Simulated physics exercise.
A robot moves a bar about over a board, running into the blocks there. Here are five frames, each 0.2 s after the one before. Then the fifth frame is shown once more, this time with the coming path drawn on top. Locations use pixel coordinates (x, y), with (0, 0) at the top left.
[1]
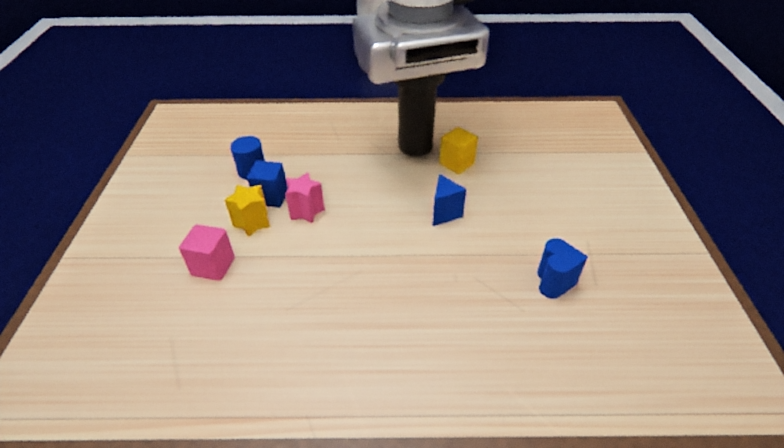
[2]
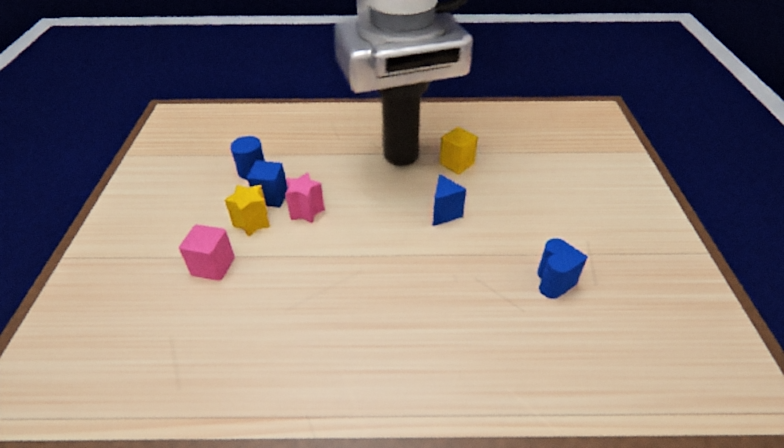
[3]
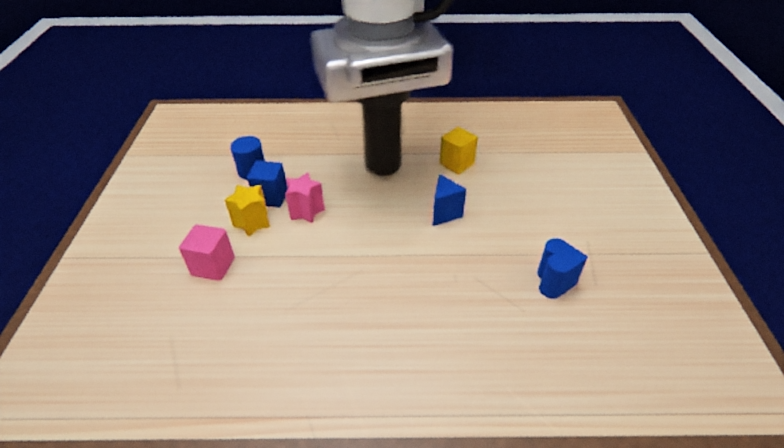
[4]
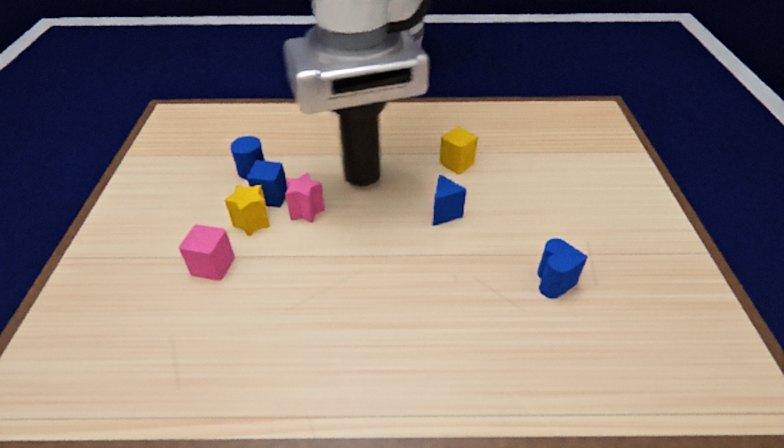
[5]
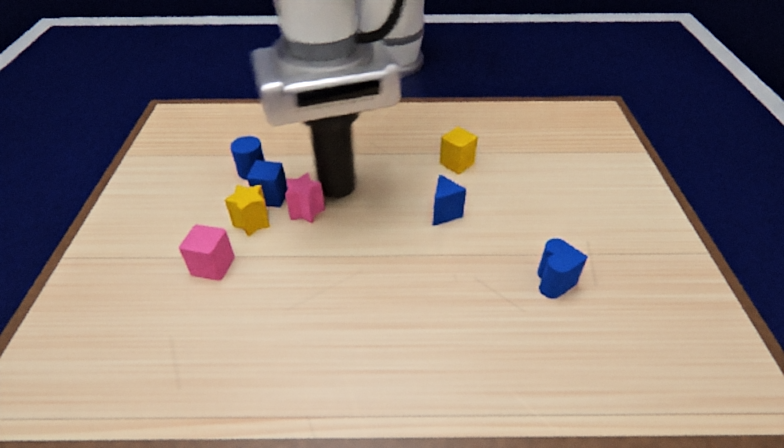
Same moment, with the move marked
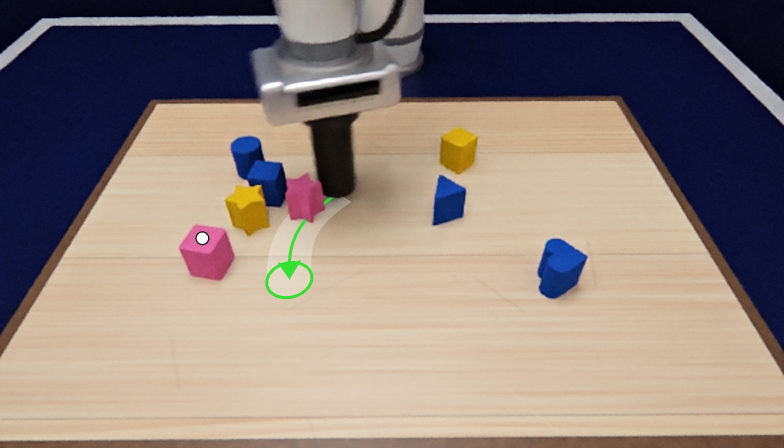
A robot arm moving a black bar left and slightly forward over a wooden board, passing among still blue, yellow and pink blocks.
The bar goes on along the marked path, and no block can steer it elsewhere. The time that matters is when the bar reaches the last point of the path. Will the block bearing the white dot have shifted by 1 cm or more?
Going by the path, no.
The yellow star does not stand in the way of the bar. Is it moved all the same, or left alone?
It gets pushed out of place.
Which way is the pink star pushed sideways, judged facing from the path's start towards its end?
Shifted right.
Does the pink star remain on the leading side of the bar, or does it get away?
I believe the pink star loses its place ahead of the bar and slips off.
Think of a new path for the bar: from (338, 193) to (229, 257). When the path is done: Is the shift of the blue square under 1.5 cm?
My answer is yes.
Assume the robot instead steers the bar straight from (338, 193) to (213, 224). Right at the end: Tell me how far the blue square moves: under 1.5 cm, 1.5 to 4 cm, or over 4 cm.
1.5-4 cm.
The line goes from (338, 193) through (310, 215) and (292, 245) to (289, 280); the dot is on the pink square.
The first path, step by step. One third of the way, bar (308, 208); pink star (273, 202).
Two thirds of the way, bar (290, 238); yellow star (235, 199), turned 45° clockwise; pink star (250, 218), turned 45° clockwise.
At the end, bar (288, 272); pink square unmoved; yellow star (235, 199), turned 45° clockwise; pink star (249, 219), turned 50° clockwise.
